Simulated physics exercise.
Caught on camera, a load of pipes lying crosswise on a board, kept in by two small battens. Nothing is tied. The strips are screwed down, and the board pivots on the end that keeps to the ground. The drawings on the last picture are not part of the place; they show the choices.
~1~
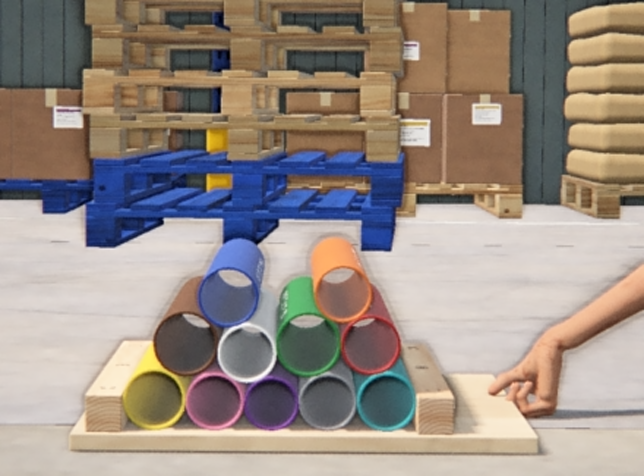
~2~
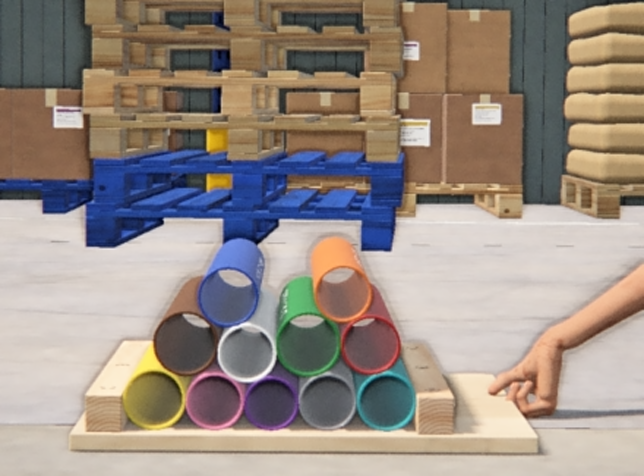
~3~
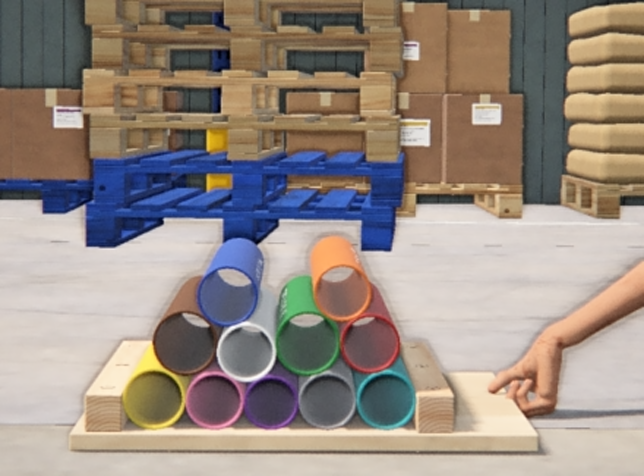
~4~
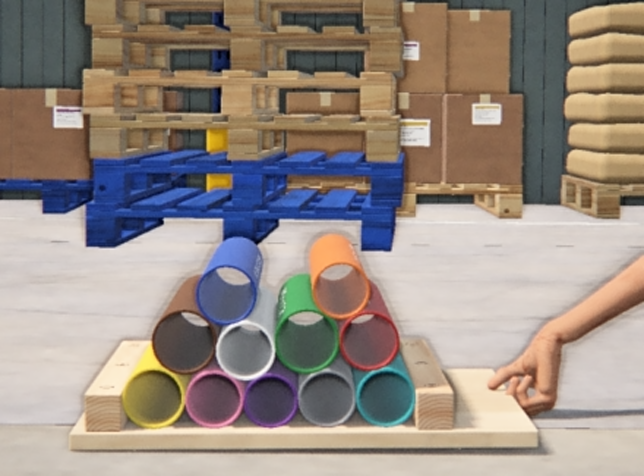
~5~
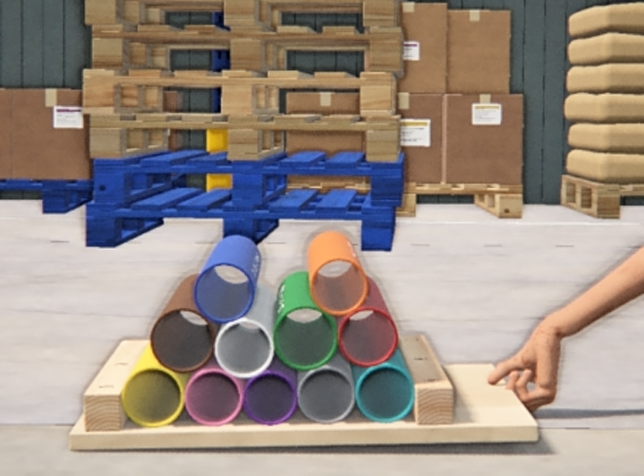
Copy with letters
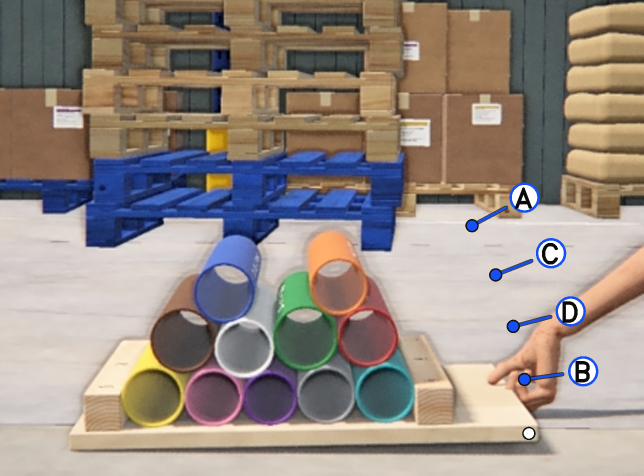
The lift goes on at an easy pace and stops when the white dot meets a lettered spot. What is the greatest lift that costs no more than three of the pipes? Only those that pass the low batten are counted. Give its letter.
No higher than D.
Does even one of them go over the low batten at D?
At D: No.
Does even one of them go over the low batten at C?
At C: Yes.
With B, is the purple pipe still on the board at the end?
Yes.
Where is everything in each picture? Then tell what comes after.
The first frame shows turquoise pipe (387, 402); white pipe (247, 353); brown pipe (185, 344).
The second frame shows brown pipe (185, 344); green pipe (309, 345).
The third frame shows board (303, 390); blue pipe (227, 296).
The fourth frame shows board (303, 388); yellow pipe (154, 398); pink pipe (214, 399).
The fifth frame shows board (303, 386); yellow pipe (153, 397); pink pipe (213, 398).
On the marked copy, A at (472, 226); B at (525, 380); C at (496, 275); D at (513, 326); the white dot at (529, 434).
Following D. Soon after the start, board at 12°.
Later, board at 15°.
In the end, board at 15°, none over the low batten.
As for the rest, A six over the low batten; B none over the low batten; C four over the low batten (white, brown, green, blue).
